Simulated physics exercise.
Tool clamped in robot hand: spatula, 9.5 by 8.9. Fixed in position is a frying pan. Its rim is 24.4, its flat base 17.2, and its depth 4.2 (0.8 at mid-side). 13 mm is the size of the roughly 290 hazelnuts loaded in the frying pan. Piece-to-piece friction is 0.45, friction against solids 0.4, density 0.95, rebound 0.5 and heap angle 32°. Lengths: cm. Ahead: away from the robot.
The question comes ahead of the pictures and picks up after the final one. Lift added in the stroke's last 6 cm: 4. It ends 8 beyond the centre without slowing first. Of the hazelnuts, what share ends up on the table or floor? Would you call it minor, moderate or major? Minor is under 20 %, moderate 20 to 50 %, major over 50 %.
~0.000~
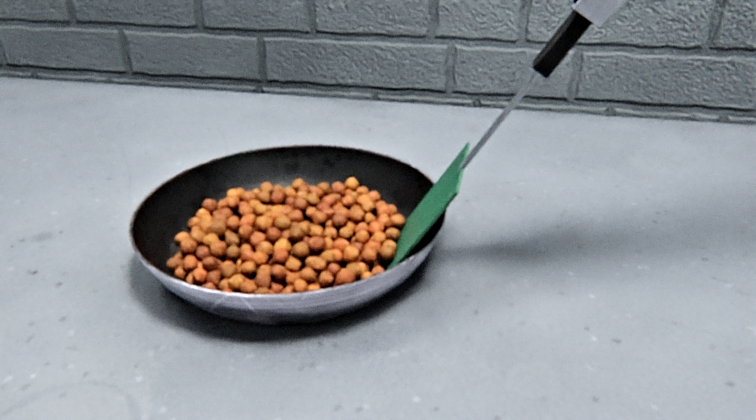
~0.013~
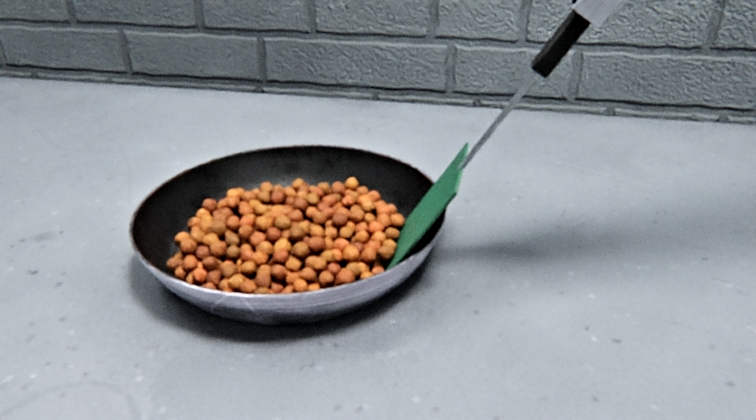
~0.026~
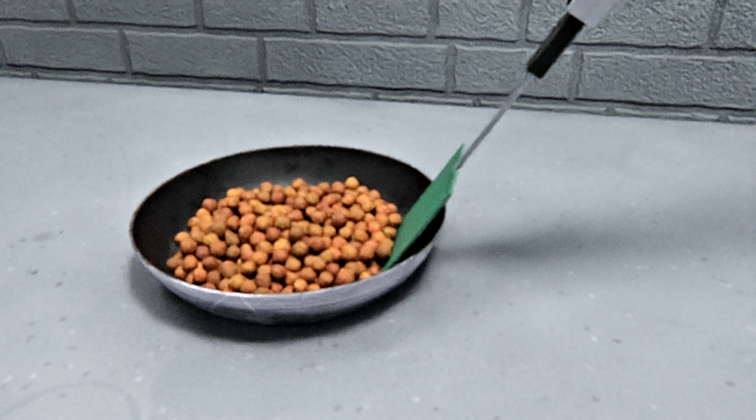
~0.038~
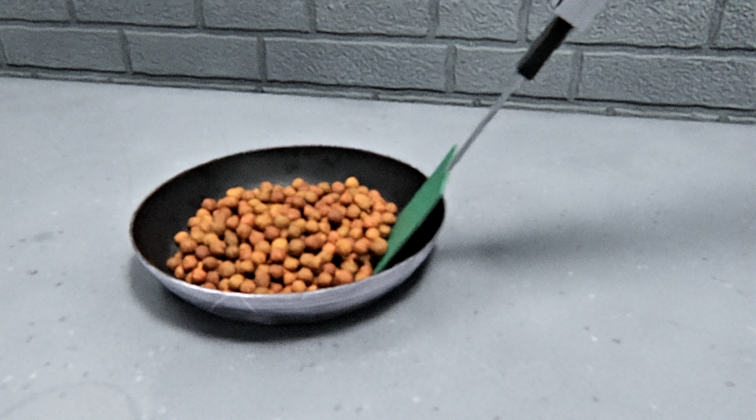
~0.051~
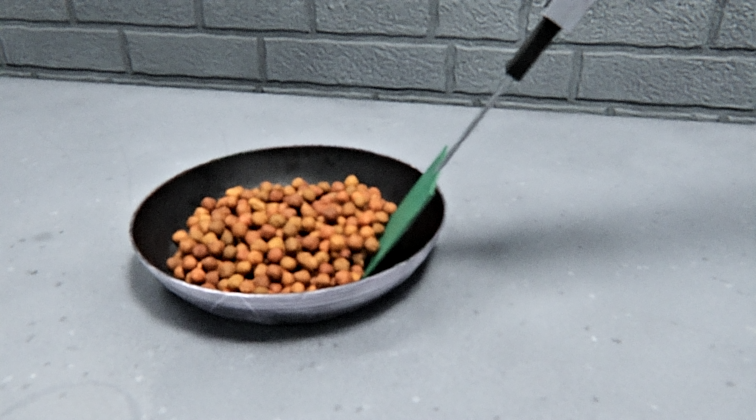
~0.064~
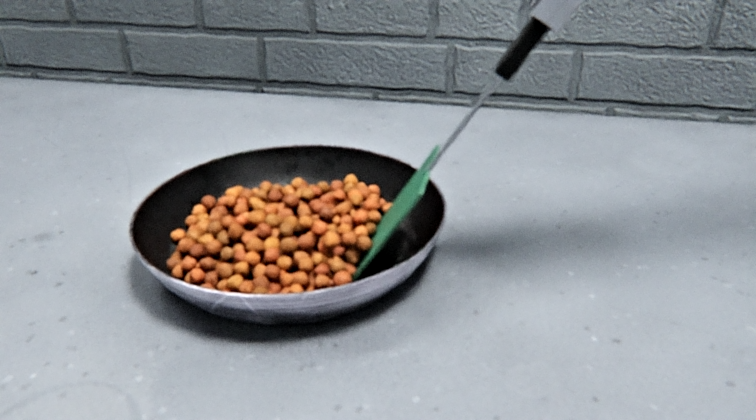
I would call it minor.
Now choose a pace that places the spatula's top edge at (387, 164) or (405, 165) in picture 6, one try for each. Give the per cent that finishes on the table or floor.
Near 30 per cent in the first try and near 30 per cent in the second.
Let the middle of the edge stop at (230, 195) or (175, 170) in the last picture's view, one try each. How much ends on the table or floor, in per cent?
Try 1: Approx. 0 %; try 2: Approx. 30 %.
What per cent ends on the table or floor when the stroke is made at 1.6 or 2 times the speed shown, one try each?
The two tries give roughly 25 and 25 in a hundred.
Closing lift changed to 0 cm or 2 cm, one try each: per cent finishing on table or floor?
Roughly 10 % and then 15 %.
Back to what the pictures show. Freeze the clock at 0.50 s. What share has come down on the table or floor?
About 15 per cent.
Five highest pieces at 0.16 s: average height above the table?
I'd put it close to 4 cm.
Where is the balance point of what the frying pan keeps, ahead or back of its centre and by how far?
Roughly 4.0 centimetres ahead.
By 0.16 s, sloping 58°, highest piece 4 above the table; 293 in the frying pan.
By 0.25 s, sloping 58°, highest piece 6 above the table; 293 in the frying pan.
By 0.50 s, sloping 58°, highest piece 6 above the table; 251 in the frying pan, 39 on the table or floor, 3 on the blade or in flight.
By 1.55 s, sloping 58°, highest piece 5 above the table; 251 in the frying pan, 42 on the table or floor.
Final count, 251 in the frying pan, 42 on the table or floor. That is 14 % on the table or floor.
